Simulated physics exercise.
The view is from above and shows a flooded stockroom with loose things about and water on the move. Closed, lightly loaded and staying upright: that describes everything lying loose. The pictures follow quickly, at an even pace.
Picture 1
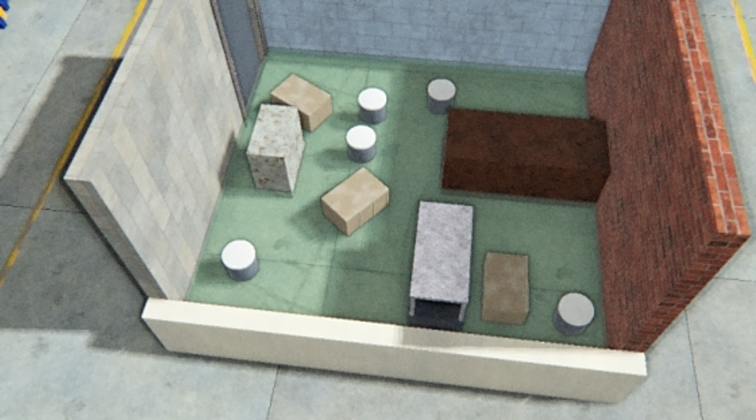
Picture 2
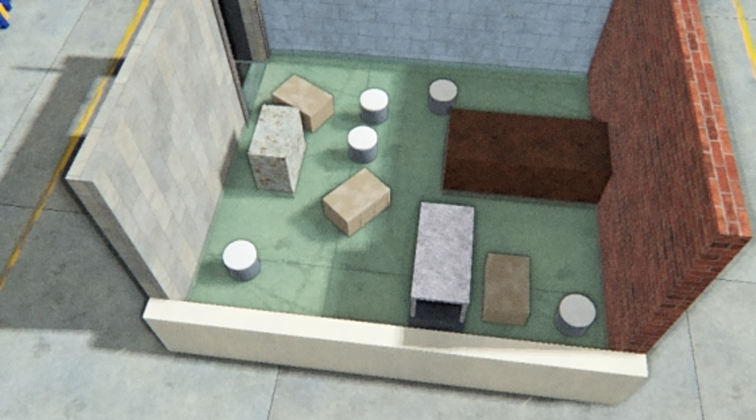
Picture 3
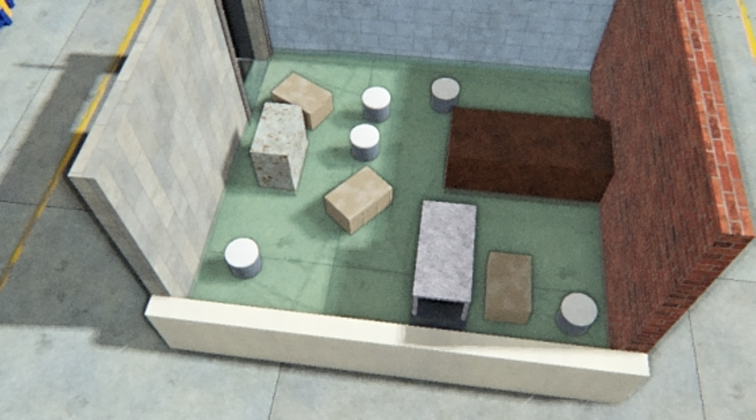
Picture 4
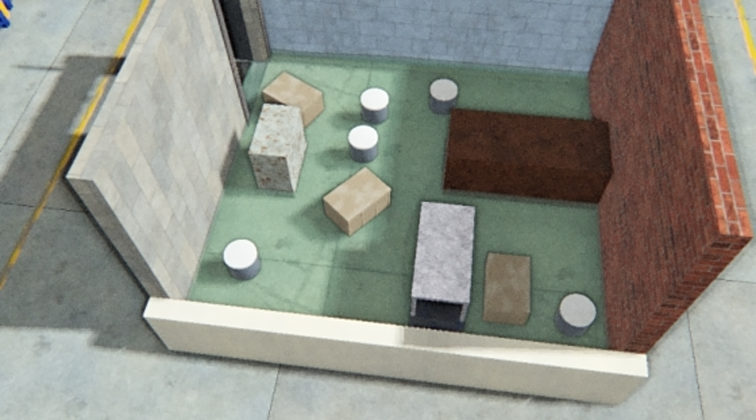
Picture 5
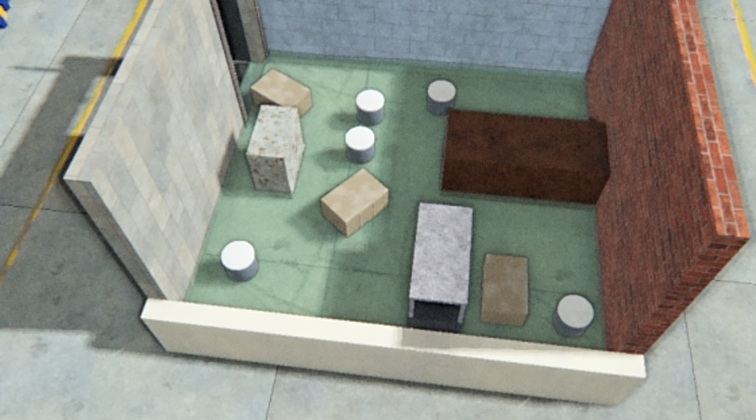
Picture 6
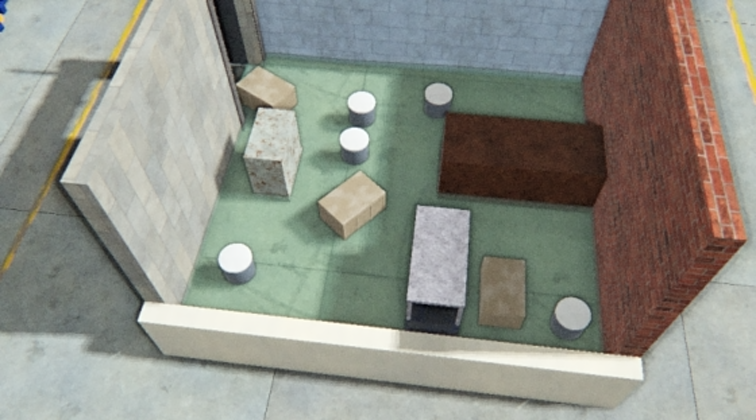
A tan crate drifts in a flooded, green-floored stockroom seen from above, between pale, blue-grey and red brick walls. White-topped grey pails and tan boxes sit around a speckled block at left, a dark brown block at right and a grey one in front. The back-left doorway darkens, then the crate behind the speckled block slides left toward it and a nearby pail shifts slightly left, the view swaying faintly.
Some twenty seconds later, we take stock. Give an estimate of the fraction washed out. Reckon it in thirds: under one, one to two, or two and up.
Top third.
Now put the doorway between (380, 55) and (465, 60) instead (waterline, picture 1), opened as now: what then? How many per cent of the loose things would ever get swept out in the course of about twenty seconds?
60 %.
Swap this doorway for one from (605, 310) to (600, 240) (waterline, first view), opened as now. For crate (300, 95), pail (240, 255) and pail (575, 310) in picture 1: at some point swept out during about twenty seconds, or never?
Note - 1: Retained; 2: Retained; 3: Escaped.
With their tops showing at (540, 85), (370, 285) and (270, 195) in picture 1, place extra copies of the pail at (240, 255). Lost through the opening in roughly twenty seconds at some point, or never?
Here's how it goes, in order: Does not get out, then does not get out, then gets out.
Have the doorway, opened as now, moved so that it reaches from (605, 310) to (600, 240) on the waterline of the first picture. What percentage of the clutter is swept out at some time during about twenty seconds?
I'd guess around 80 percent.
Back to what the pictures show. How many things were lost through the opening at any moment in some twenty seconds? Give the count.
It comes out at 6.
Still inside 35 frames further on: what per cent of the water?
I'd put it near 58 per cent.
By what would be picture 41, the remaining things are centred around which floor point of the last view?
In the last view, somewhere about (416, 222).
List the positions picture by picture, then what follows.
A crate at (301, 94) floats; a pail at (372, 98) floats; 0 of 8 have shifted, in the first picture.
A crate at (302, 95) floats; a pail at (374, 99), afloat; 0 of 8 have shifted, in the second picture.
A crate at (301, 93) floats, close to its start; a pail at (376, 97), afloat; 0 of 8 have shifted, in the third picture.
A crate at (292, 92) floats, close to its start; a pail at (375, 99), afloat; 1 of 8 have shifted, in the fourth picture.
A crate at (280, 88), afloat, close to its start; a pail at (370, 100) floats; 1 of 8 have shifted, in the fifth picture.
A crate at (265, 85) floats, a stride from its start; a pail at (362, 102), afloat, close to its start; 3 of 8 have shifted, in the sixth picture.
A moment on, 1 of 8 are out; 7 afloat.
Next, 3 of 8 are out; 5 afloat.
Later, 5 of 8 are out; 3 afloat.
In the end, 6 of 8 are out; 2 afloat.
